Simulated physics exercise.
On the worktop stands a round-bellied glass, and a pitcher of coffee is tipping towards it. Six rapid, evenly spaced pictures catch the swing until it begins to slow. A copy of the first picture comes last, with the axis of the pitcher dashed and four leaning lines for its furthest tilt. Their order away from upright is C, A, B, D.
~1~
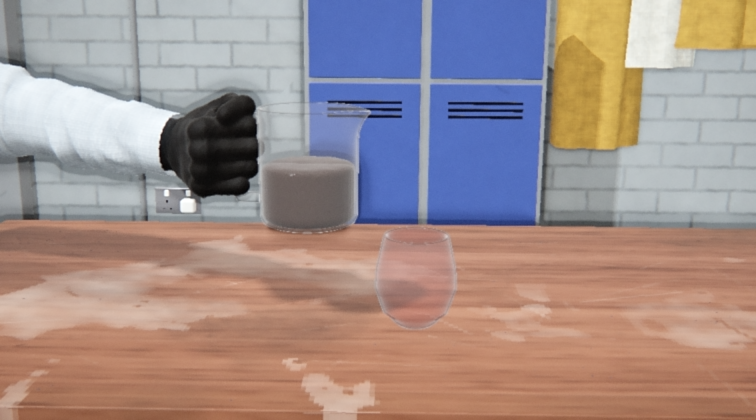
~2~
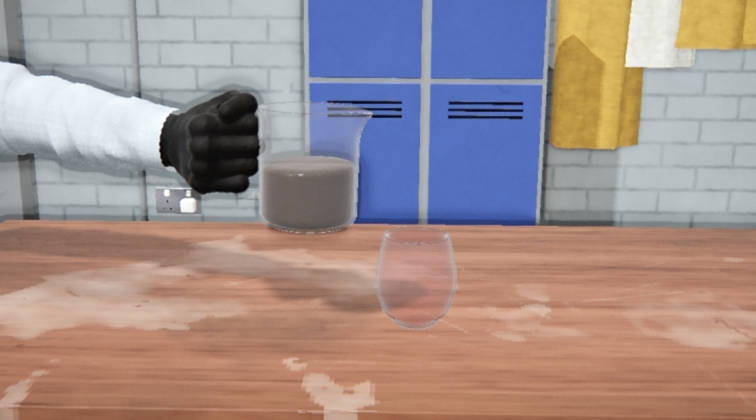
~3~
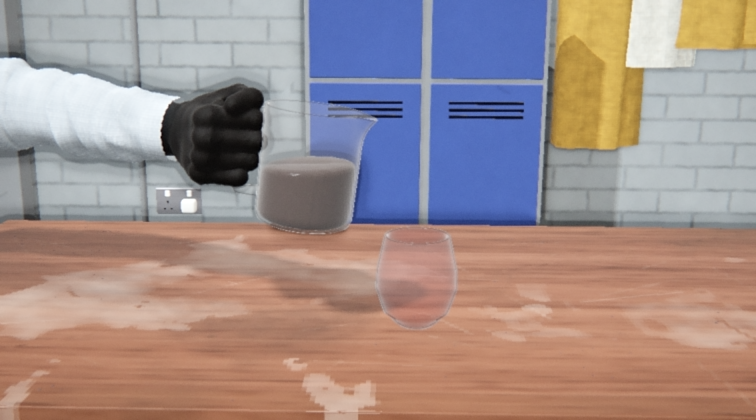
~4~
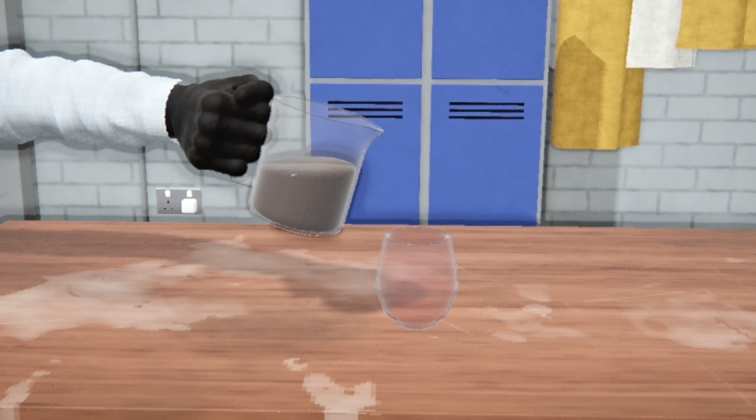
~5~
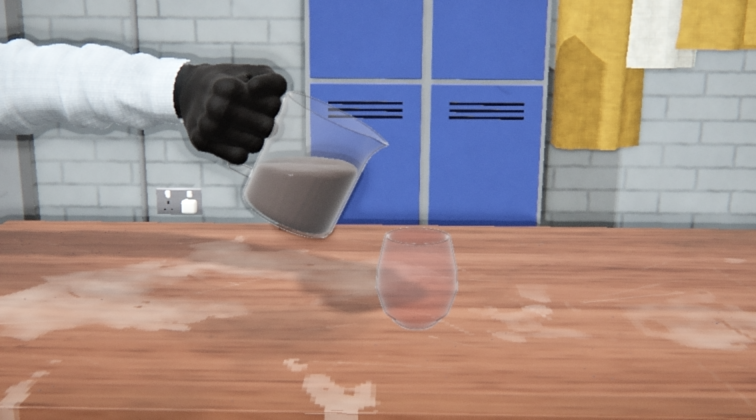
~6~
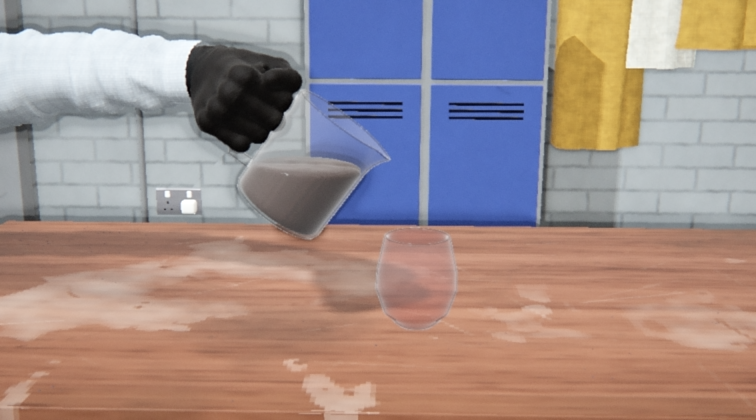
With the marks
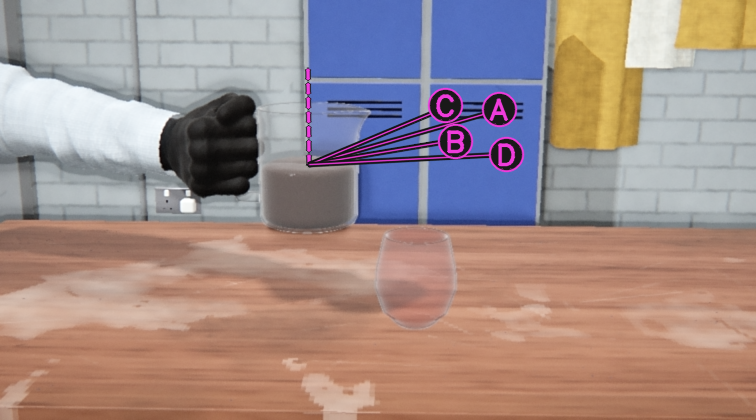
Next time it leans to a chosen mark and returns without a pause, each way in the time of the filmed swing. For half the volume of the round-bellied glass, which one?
The best tilt is A.
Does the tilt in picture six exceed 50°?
No, it does not.
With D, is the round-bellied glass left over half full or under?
Over half.
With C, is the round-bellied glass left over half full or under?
Under half.
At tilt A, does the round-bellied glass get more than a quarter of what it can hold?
Yes, clearly.
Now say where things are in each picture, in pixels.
Upright, lip at (368, 111); rim of the round-bellied glass round (417, 235); nothing has left yet.
Upright, lip at (370, 113); nothing has left yet.
Tipped about 7°, lip at (375, 120); nothing has left yet.
Tipped about 16°, lip at (381, 130); nothing has left yet.
Tipped about 26°, lip at (386, 143); nothing has left yet.
Tipped about 36°, lip at (389, 158); nothing has left yet.
On the marked copy, A at (483, 114); B at (438, 142); C at (430, 114); D at (489, 155).
Choosing A, the round-bellied glass ends with about 50 % of what it can hold.
Choosing B, the round-bellied glass ends with about 67 % of what it can hold.
Choosing C, the round-bellied glass ends with about 34 % of what it can hold.
Choosing D, the round-bellied glass ends with about 77 % of what it can hold; 4 % of the coffee is spilt.
